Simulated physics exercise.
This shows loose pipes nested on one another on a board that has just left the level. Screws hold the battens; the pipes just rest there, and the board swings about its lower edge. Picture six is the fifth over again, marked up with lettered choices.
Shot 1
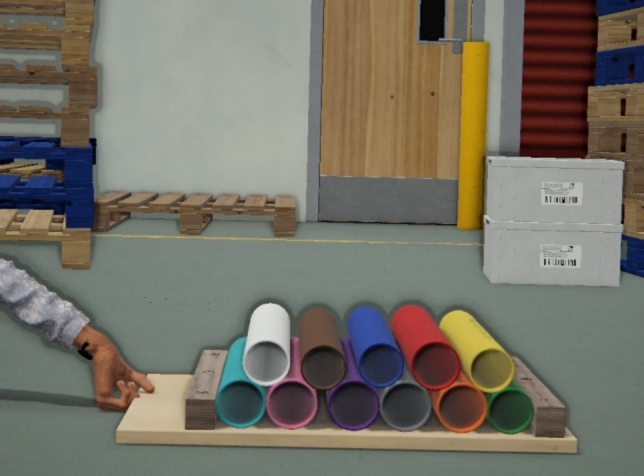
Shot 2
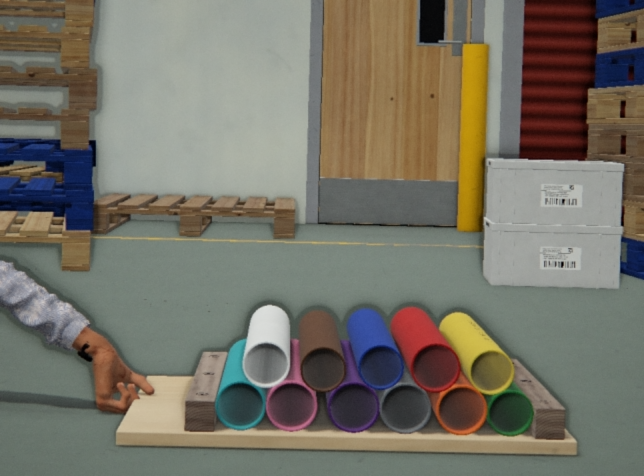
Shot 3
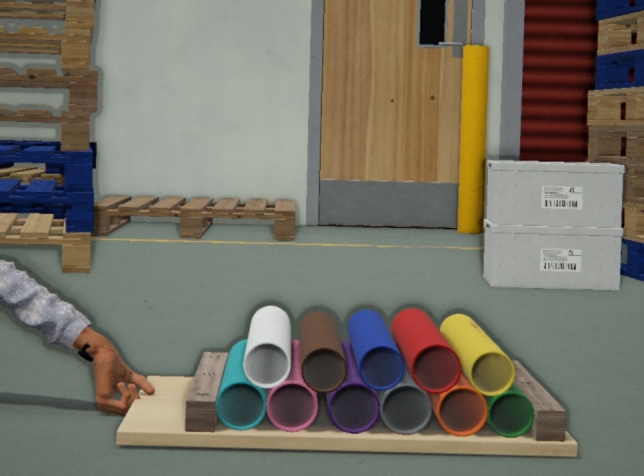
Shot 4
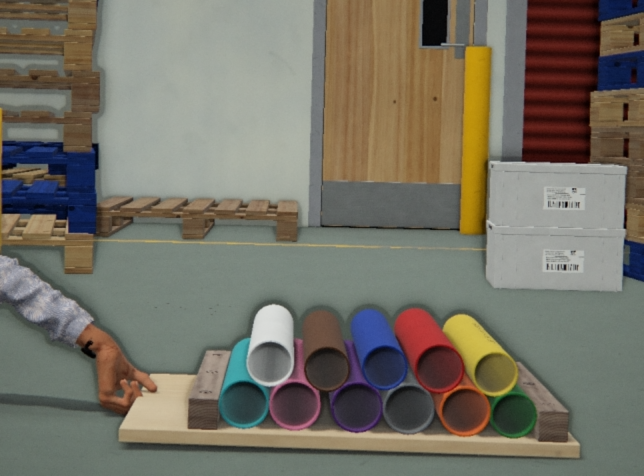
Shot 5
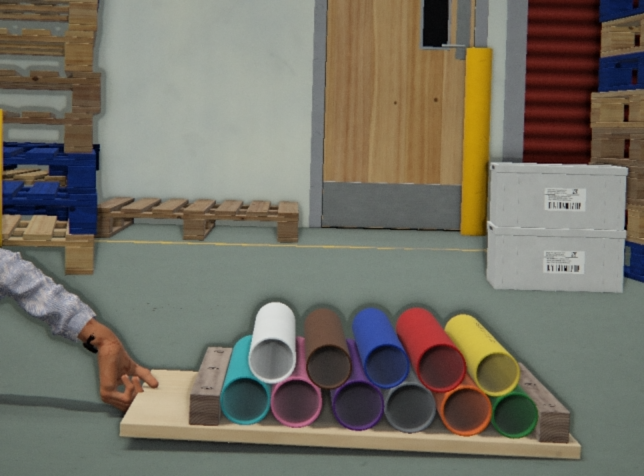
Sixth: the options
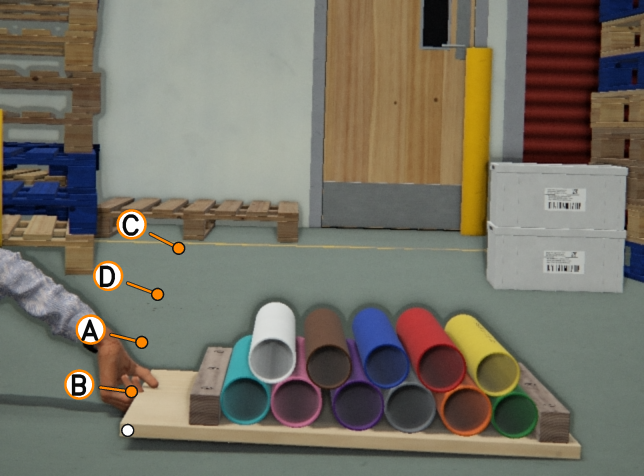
Eleven colourful pipes lie nested in two rows between wooden battens on a pale board, white, brown, blue, red and yellow above turquoise, pink, purple, grey, orange and green. A hand reaches in from the left and holds the board's end, seen from the front in a warehouse with pallets, a wooden door and stacked pale boxes. The view shifts very slightly, while the board and pipes barely move.
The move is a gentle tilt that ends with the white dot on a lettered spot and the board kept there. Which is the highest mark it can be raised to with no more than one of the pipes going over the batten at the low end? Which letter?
Raise it to C.
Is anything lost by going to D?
No, at D.
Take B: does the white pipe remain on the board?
Yes.
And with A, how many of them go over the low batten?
At A the number is none.
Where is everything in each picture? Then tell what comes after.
Board (342, 395); turquoise pipe (241, 404); pink pipe (292, 404), in the first picture.
Pink pipe (291, 406); purple pipe (353, 407), in the second picture.
Board (342, 398); turquoise pipe (241, 406); pink pipe (292, 407); red pipe (436, 369), in the third picture.
Board (345, 398); turquoise pipe (244, 404); pink pipe (295, 406), in the fourth picture.
Board (346, 396); turquoise pipe (245, 401); pink pipe (296, 402), in the fifth picture.
On the marked copy, A at (142, 343); B at (132, 392); C at (179, 248); D at (158, 295); the white dot at (128, 430).
Taking C. A third of the way, board at 16°.
Two thirds of the way, board at 26°.
When it is over, board at 26°, none over the low batten.
As for the rest, A none over the low batten; B none over the low batten; D none over the low batten.
